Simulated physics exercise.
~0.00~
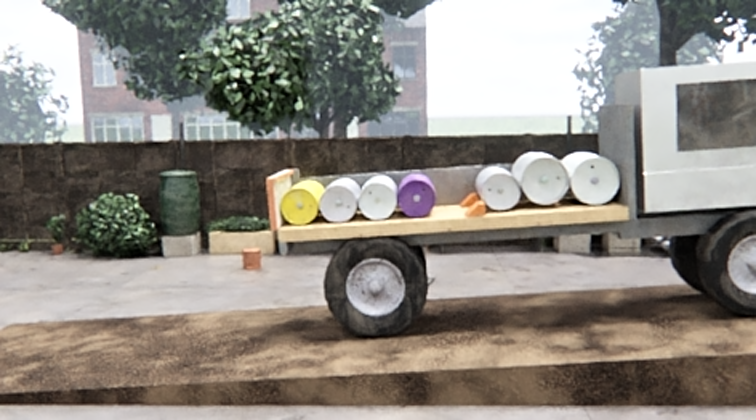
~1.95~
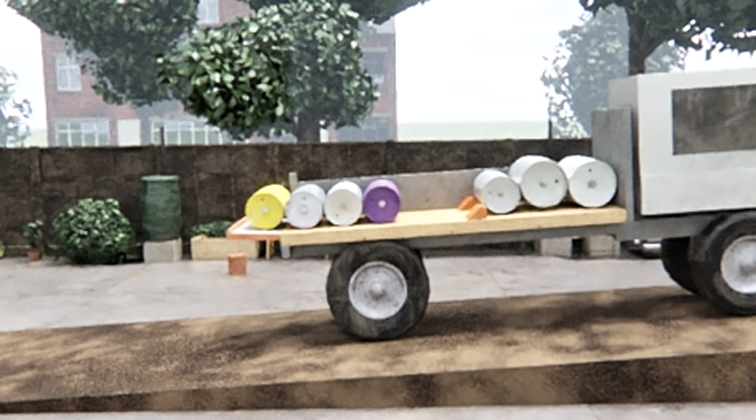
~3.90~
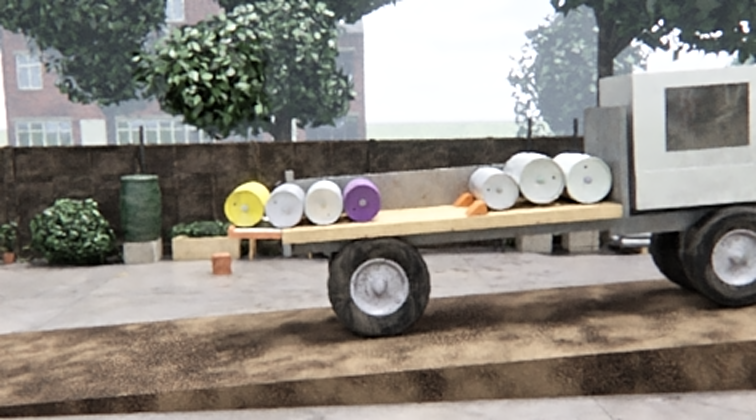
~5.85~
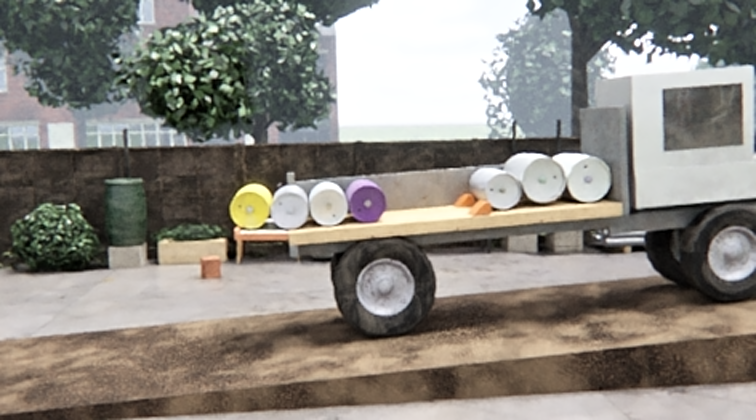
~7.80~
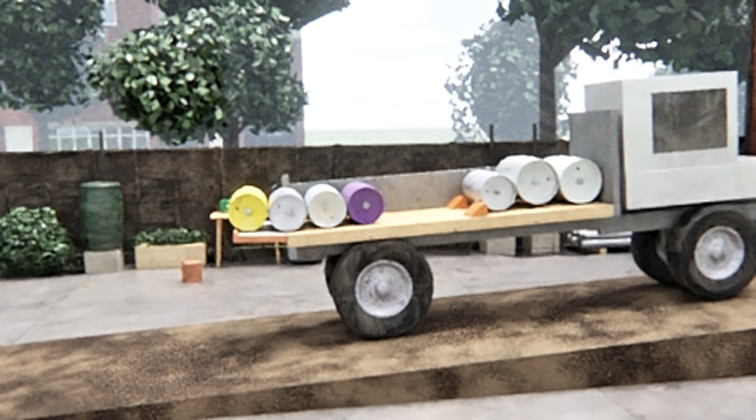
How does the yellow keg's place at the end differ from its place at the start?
At the start the yellow keg lies on the truck bed beside the upright tailgate. At the end it is farther left, resting on the lowered tailgate.
